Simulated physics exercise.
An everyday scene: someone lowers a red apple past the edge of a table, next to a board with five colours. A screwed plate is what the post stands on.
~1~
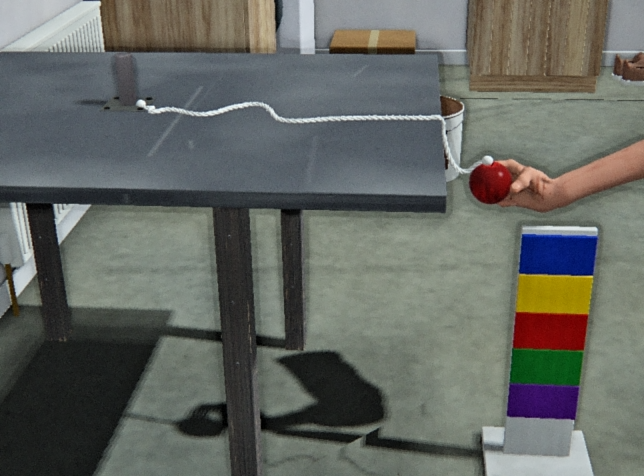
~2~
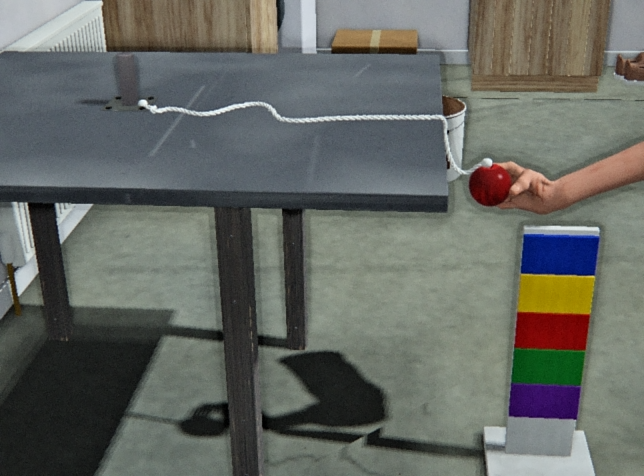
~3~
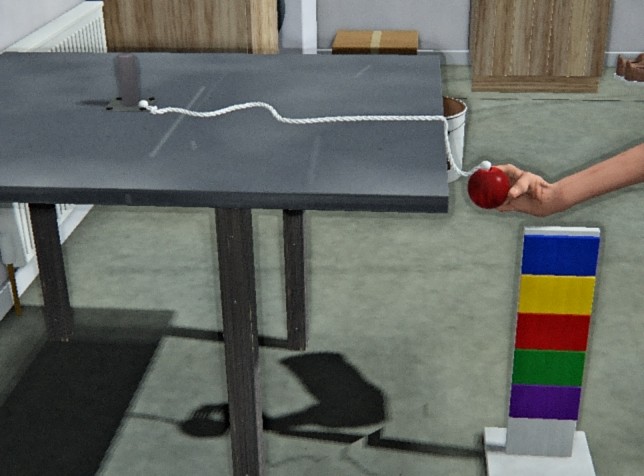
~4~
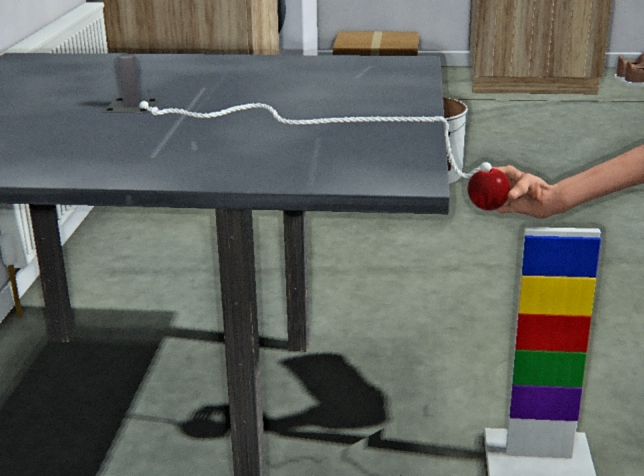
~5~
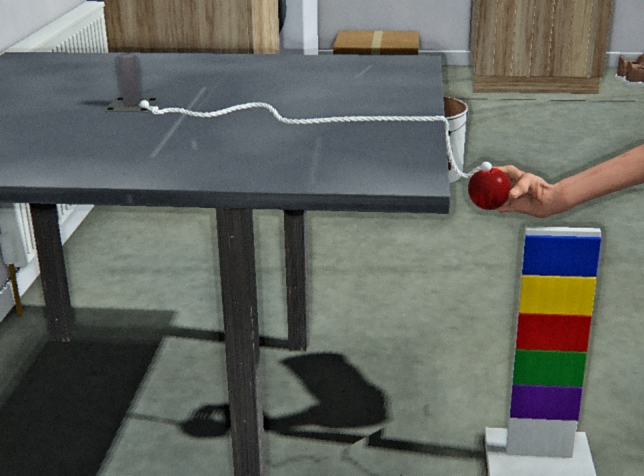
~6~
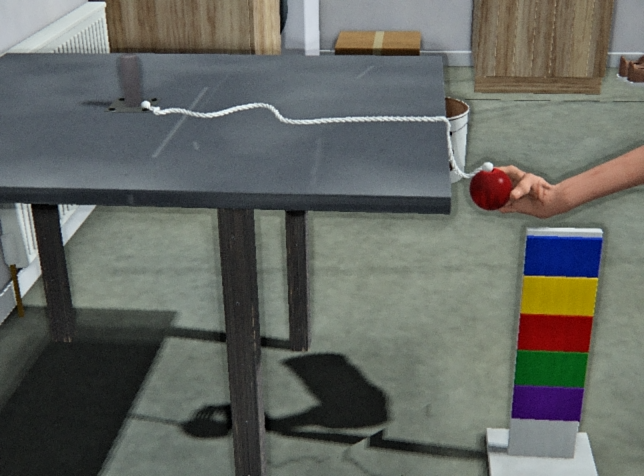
In this clip, a hand at the right holds a red ball tied to a white cord that runs across a dark table to a small post, beside a stand with colored bands, and almost nothing moves.
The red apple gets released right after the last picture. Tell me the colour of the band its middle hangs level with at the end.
Yellow.
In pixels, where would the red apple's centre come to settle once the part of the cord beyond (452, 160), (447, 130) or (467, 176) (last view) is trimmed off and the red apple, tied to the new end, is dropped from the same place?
In order, it ends up near (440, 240), (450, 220) and (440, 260).
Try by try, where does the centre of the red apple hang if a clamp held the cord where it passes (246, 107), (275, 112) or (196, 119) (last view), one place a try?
Result per try (px, approx.): (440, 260); (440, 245); (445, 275).
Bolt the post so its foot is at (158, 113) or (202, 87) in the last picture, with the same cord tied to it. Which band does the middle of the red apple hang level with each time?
First try: Red; second try: Red.
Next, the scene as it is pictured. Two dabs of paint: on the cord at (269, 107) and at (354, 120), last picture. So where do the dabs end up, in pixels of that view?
Well, the first one sits at (306, 113), and the second one sits at (425, 119).
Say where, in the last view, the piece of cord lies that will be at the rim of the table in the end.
(374, 119), give or take.
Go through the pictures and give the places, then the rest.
In the first picture, red apple (491, 183); blue (558, 257); yellow (554, 295); red (550, 332); green (546, 368); purple (543, 403).
In the second picture, red apple (490, 185); cord through (161, 111) (227, 109) (277, 117) (357, 118) (439, 120).
In the third picture, red apple (489, 188).
In the fourth picture, red apple (489, 189); cord through (162, 113) (229, 111) (279, 118) (358, 120) (440, 121).
In the fifth picture, red apple (489, 189).
In the sixth picture, red apple (491, 189); cord through (164, 112) (230, 111) (280, 118) (360, 120) (442, 121).
Soon after, apple near (426, 286); level with yellow.
Then, apple near (450, 287); level with yellow.
At rest, apple near (442, 288); level with yellow. At yellow.
